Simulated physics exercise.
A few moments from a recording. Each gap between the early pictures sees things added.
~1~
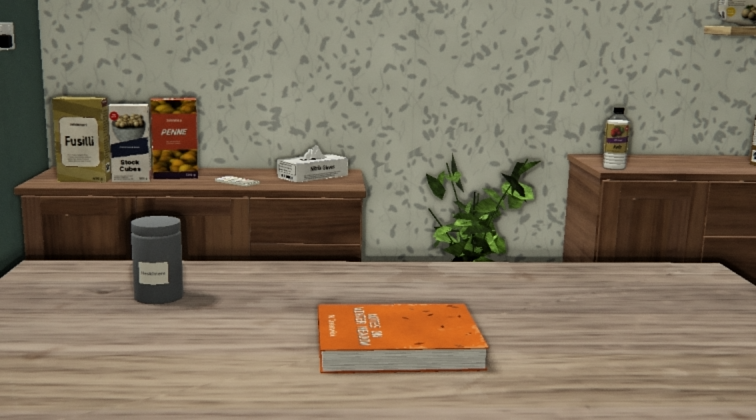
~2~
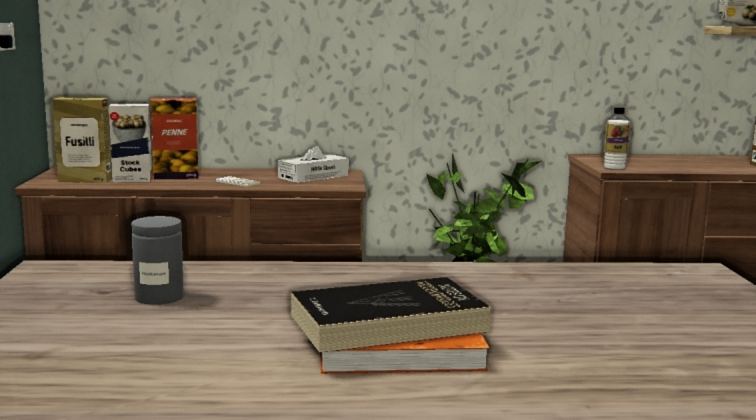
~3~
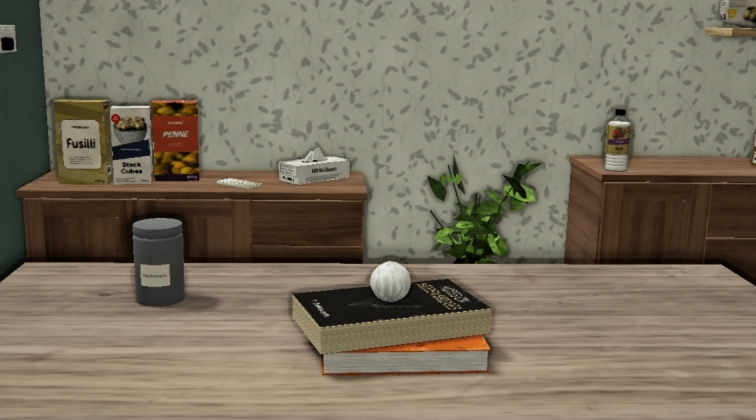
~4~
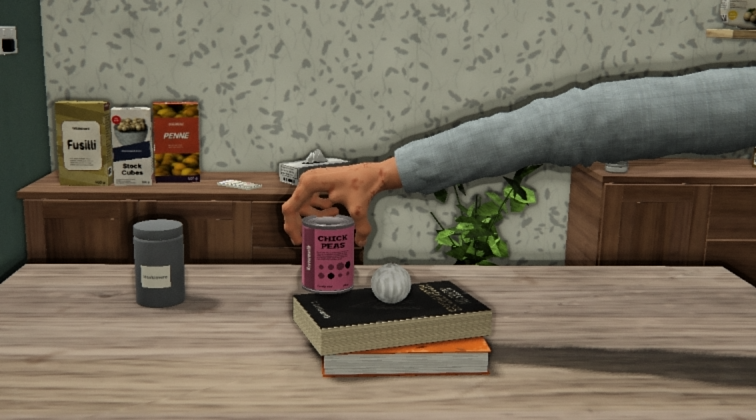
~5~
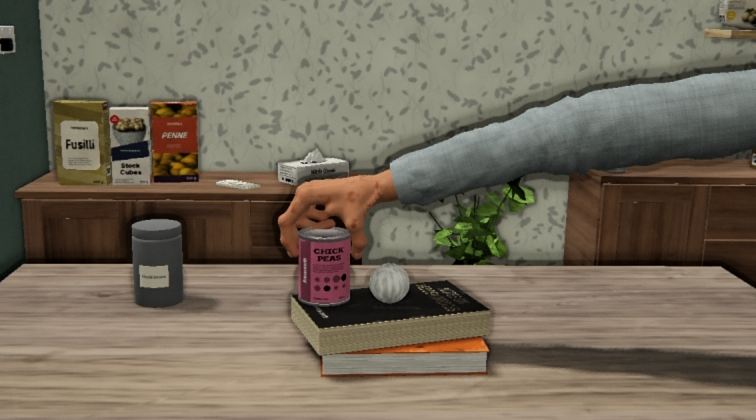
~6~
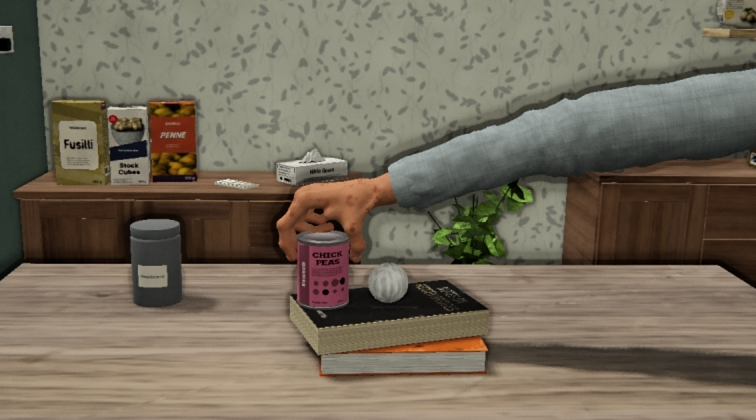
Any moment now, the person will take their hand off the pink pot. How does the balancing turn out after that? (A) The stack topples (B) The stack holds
(B) The stack holds.
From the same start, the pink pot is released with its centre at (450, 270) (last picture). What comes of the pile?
Observed: Pile steady.
Then, 1.40 s past the last view, things are still on the move.
Then, 2.20 s past the last view, pink pot resting near (323, 270).
Finally, all 5 still in place. Final places as the last picture's camera would see them, pink pot near (323, 270). The pile stays up.
